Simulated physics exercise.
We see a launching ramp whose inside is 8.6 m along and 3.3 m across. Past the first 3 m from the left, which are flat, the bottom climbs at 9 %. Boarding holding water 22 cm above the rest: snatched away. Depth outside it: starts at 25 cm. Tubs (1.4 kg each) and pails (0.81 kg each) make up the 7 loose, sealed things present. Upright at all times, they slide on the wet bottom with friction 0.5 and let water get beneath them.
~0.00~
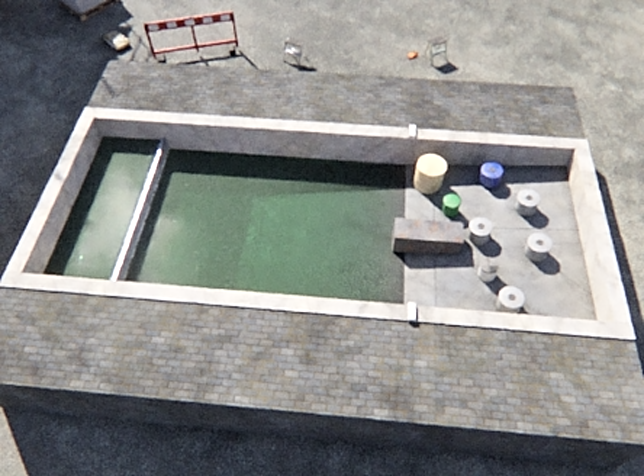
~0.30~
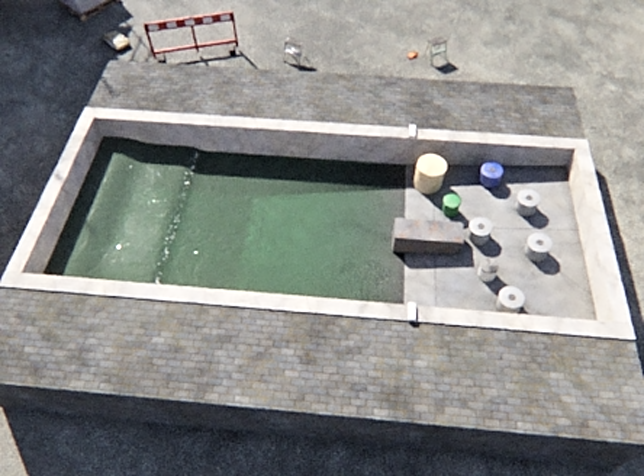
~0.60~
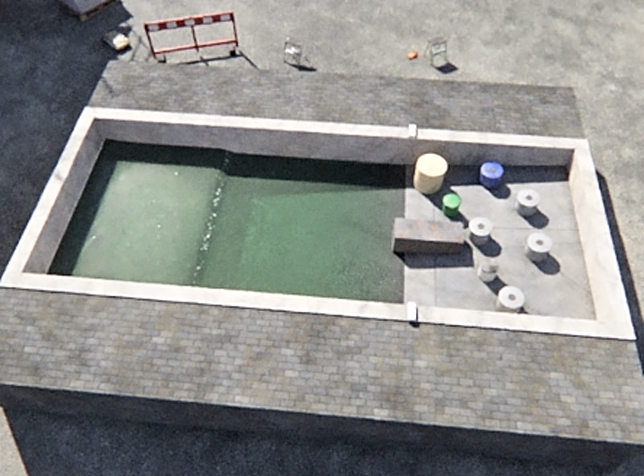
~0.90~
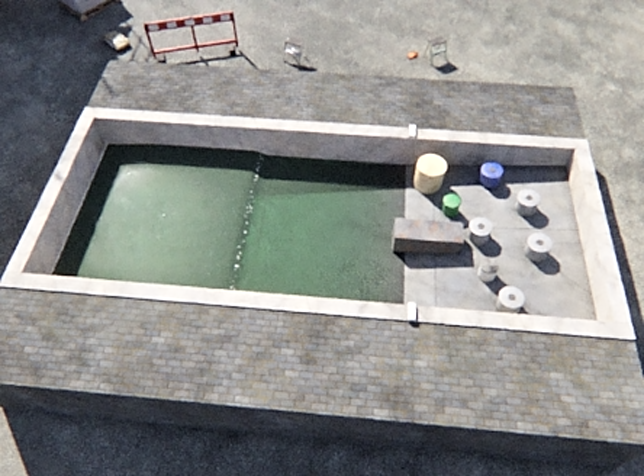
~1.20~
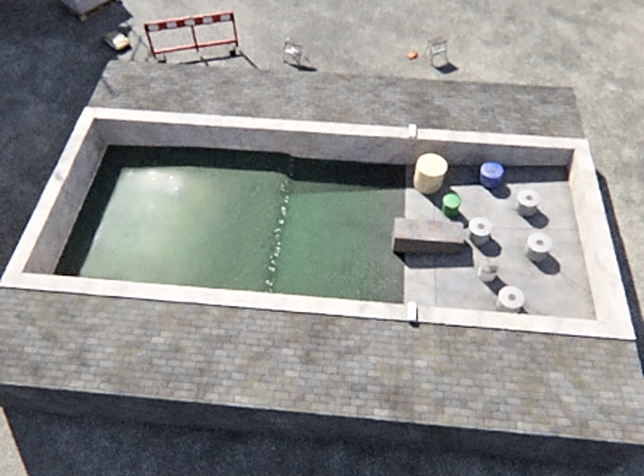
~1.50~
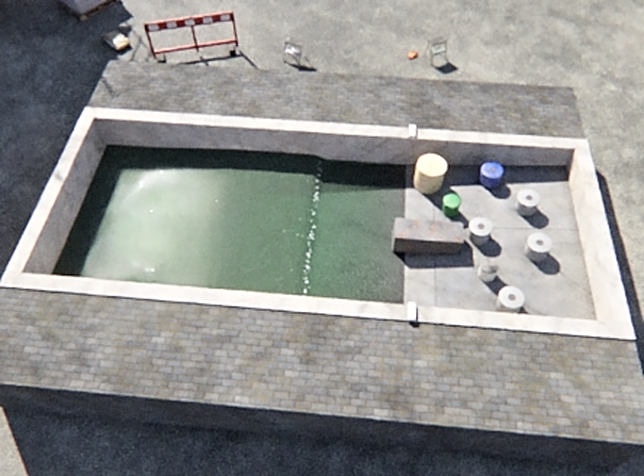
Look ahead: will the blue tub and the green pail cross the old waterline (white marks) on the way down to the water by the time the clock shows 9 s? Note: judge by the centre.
The blue tub never clears the line, and the green pail clears the line.
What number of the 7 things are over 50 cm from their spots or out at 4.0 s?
3 in all.
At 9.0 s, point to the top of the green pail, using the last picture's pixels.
By that time it sits near (318, 198).
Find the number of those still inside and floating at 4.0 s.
My tally comes to 4.
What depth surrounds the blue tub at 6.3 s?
I'd put it at about 3 cm.
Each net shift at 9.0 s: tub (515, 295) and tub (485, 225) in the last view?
250 cm, 300 cm.
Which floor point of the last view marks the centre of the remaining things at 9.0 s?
Somewhere near (371, 234).
After 2.1 s the blue tub is near (494, 170), 0.0 m from its start, aground; the green pail is near (454, 201), 0.0 m from its start, aground; 0 of 7 are over the mark; 0 afloat.
After 4.0 s the blue tub is near (511, 170), 0.3 m from its start, afloat; the green pail is near (519, 202), 1.1 m from its start, afloat; 0 of 7 are over the mark; 4 afloat.
After 6.3 s the blue tub is near (479, 165), 0.3 m from its start, afloat; the green pail is near (474, 209), 0.4 m from its start, afloat; 0 of 7 are over the mark; 7 afloat.
After 9.0 s the blue tub is near (449, 161), 0.8 m from its start, afloat; the green pail is near (318, 198), 2.3 m from its start, afloat; 5 of 7 are over the mark; 6 afloat.
